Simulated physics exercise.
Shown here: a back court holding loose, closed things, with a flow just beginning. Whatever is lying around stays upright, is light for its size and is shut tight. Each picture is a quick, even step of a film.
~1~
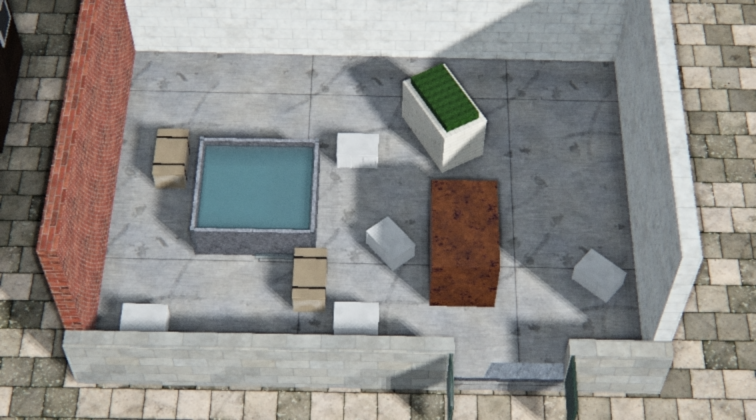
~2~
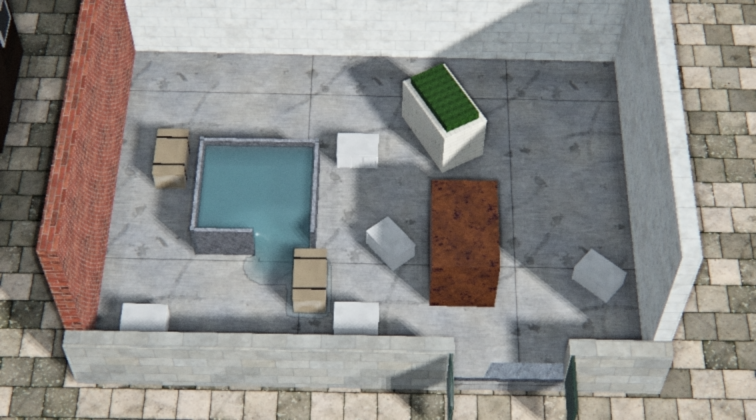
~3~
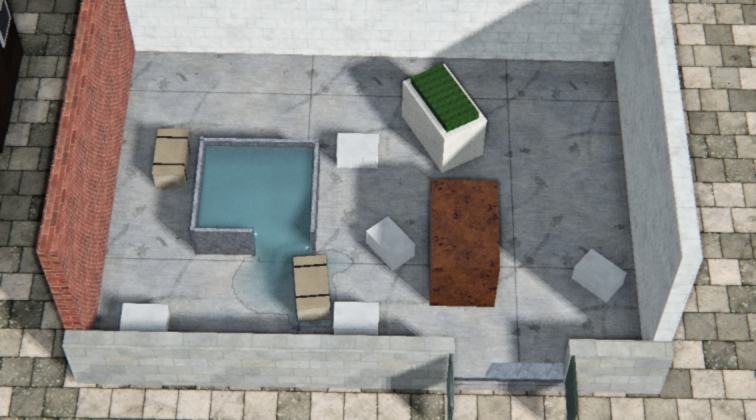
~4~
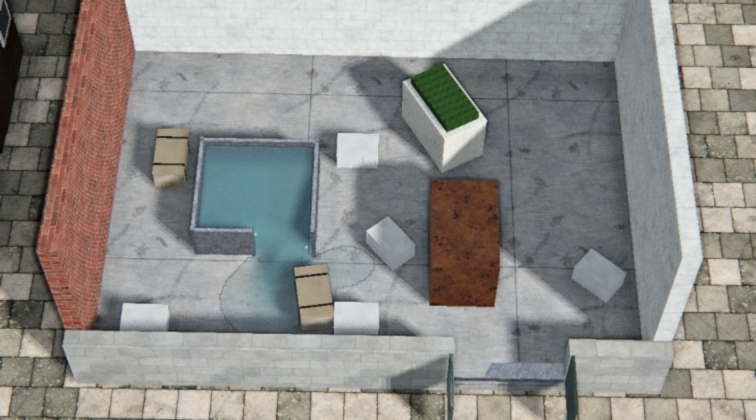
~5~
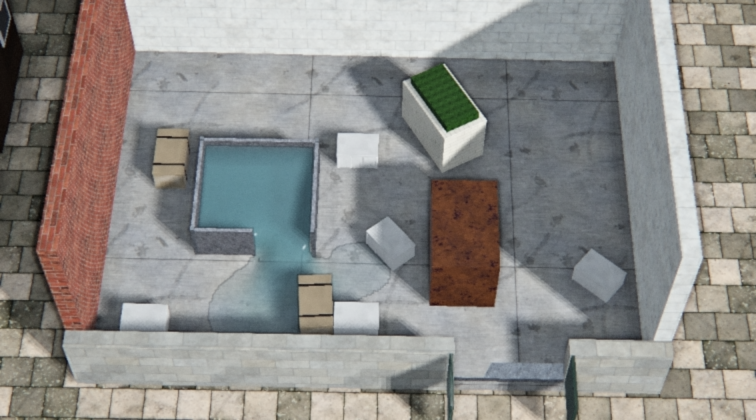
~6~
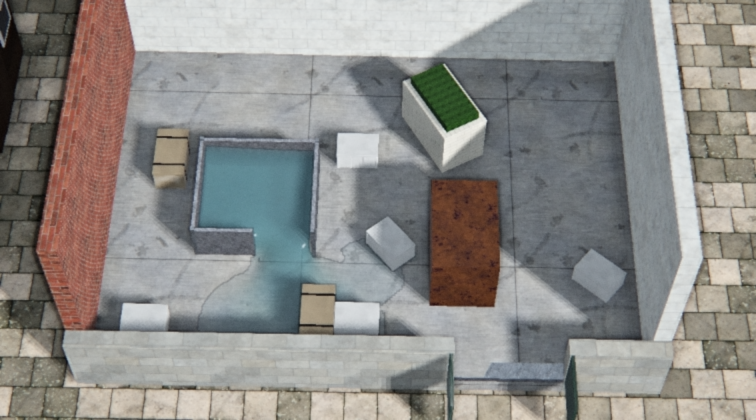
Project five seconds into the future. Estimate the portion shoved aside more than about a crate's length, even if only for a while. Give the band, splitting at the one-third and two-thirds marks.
Share: A third up to two thirds.
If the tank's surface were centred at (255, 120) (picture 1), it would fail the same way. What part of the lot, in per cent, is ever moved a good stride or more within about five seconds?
About 40 %.
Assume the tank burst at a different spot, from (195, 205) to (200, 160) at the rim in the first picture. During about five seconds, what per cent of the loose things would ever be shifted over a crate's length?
Estimate: Close to 40 per cent.
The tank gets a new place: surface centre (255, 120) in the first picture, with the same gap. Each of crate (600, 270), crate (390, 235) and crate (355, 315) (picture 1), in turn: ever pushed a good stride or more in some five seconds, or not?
The three, one by one: Short of that, short of that and past that mark.
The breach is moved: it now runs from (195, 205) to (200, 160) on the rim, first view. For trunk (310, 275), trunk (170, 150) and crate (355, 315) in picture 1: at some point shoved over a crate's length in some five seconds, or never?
Same order as named: Sent that far; sent that far; not sent that far.
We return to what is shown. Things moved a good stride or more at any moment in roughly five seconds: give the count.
So that is 3.
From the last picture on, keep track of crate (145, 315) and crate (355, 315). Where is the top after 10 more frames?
Estimated positions: (117, 303) and (454, 328), approximately.
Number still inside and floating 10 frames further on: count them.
By my reckoning the number comes out at 0.
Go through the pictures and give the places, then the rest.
The first frame shows a trunk at (309, 273), on the bottom; a crate at (356, 315) rests on the ground; 0 of 7 have shifted.
The second frame shows a trunk at (310, 273) rests on the ground; a crate at (356, 315) rests on the ground; 0 of 7 have shifted.
The third frame shows a trunk at (311, 281), on the bottom, close to its start; a crate at (356, 315) rests on the ground; 1 of 7 have shifted.
The fourth frame shows a trunk at (314, 291) rests on the ground, close to its start; a crate at (356, 315), on the bottom; 1 of 7 have shifted.
The fifth frame shows a trunk at (315, 300), on the bottom, a stride from its start; a crate at (356, 315), on the bottom; 1 of 7 have shifted.
The sixth frame shows a trunk at (317, 310) rests on the ground, a stride from its start; a crate at (357, 315) rests on the ground; 1 of 7 have shifted.
A moment on, 1 of 7 are well off their spots; 1 afloat.
Next, 2 of 7 are well off their spots; 0 afloat.
Later, 3 of 7 are well off their spots; 2 afloat.
In the end, 3 of 7 are well off their spots, and 3 have been at some point; 3 afloat.
